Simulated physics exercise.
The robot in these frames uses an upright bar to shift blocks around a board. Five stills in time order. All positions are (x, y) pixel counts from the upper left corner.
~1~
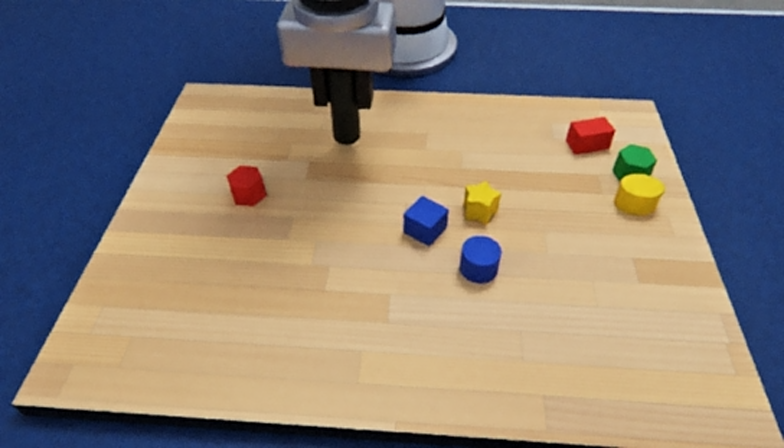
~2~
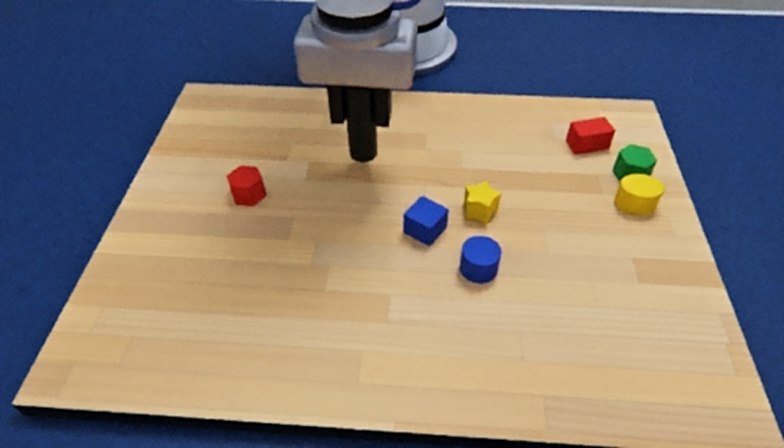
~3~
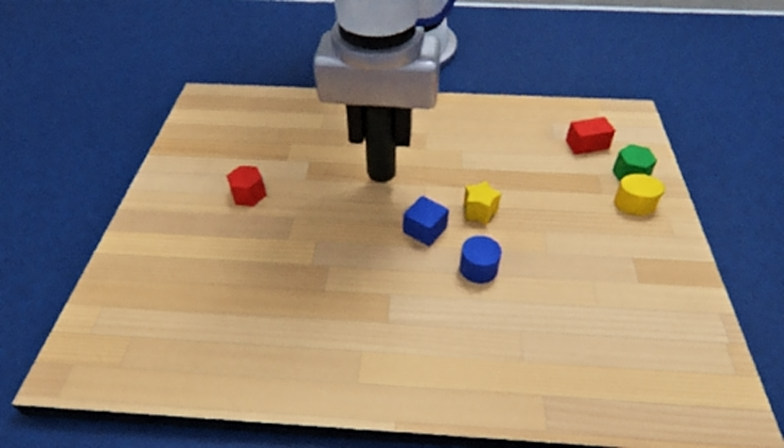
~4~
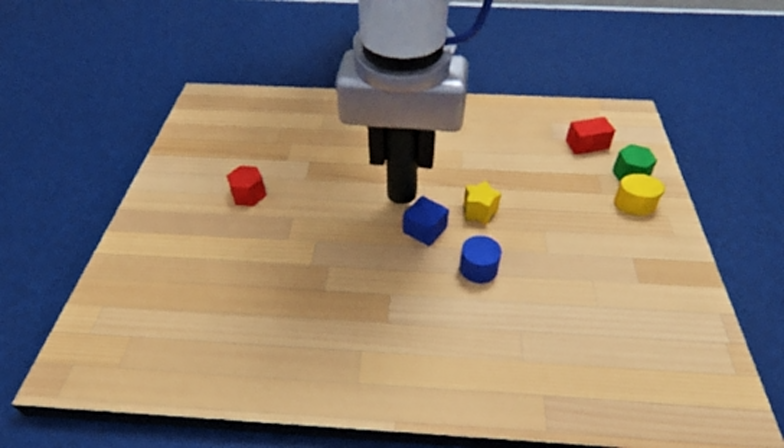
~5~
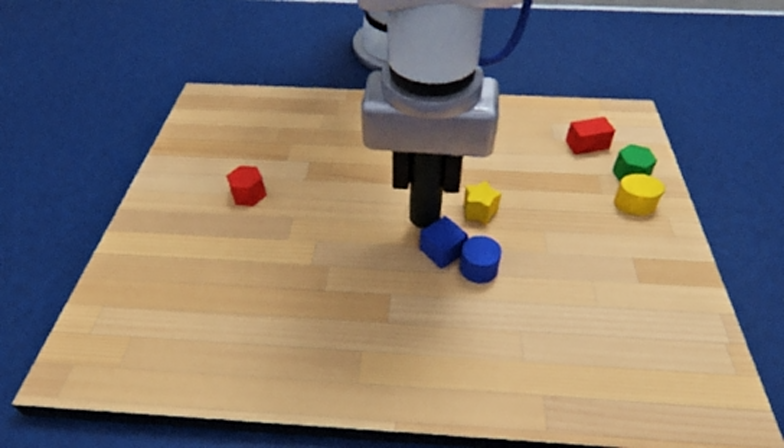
A robot arm with a black upright bar reaches over a pale wooden board on a blue surface, seen from above at an unmoving angle. A red block sits at left, a blue cube, blue cylinder and yellow star near the middle, and red, green and yellow blocks at upper right. The bar moves down and rightward, then pushes the cube toward the cylinder, while the other blocks stay still.
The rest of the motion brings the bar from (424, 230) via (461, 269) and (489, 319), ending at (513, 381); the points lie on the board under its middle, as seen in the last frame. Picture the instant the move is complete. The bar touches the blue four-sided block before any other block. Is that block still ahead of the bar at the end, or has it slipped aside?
It comes off the bar's front.
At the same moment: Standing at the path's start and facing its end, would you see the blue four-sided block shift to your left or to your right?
Facing from start to end, it shifts left.
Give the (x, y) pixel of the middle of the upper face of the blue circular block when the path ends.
Just about (577, 308).
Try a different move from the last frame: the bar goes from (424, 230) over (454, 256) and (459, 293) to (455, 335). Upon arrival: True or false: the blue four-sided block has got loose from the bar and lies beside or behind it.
My answer: True.
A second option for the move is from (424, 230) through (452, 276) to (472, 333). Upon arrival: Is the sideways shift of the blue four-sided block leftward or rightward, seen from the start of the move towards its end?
Its shift is leftward.
The first path, step by step. One third of the way, bar (463, 257); blue four-sided block (491, 273), turned 20° anticlockwise; blue circular block (531, 284).
Two thirds of the way, bar (492, 309); blue four-sided block (535, 320), turned 55° anticlockwise; blue circular block (574, 307).
At the end, bar (517, 370); blue four-sided block (558, 341), turned 115° anticlockwise; blue circular block (577, 308); yellow star block unmoved.
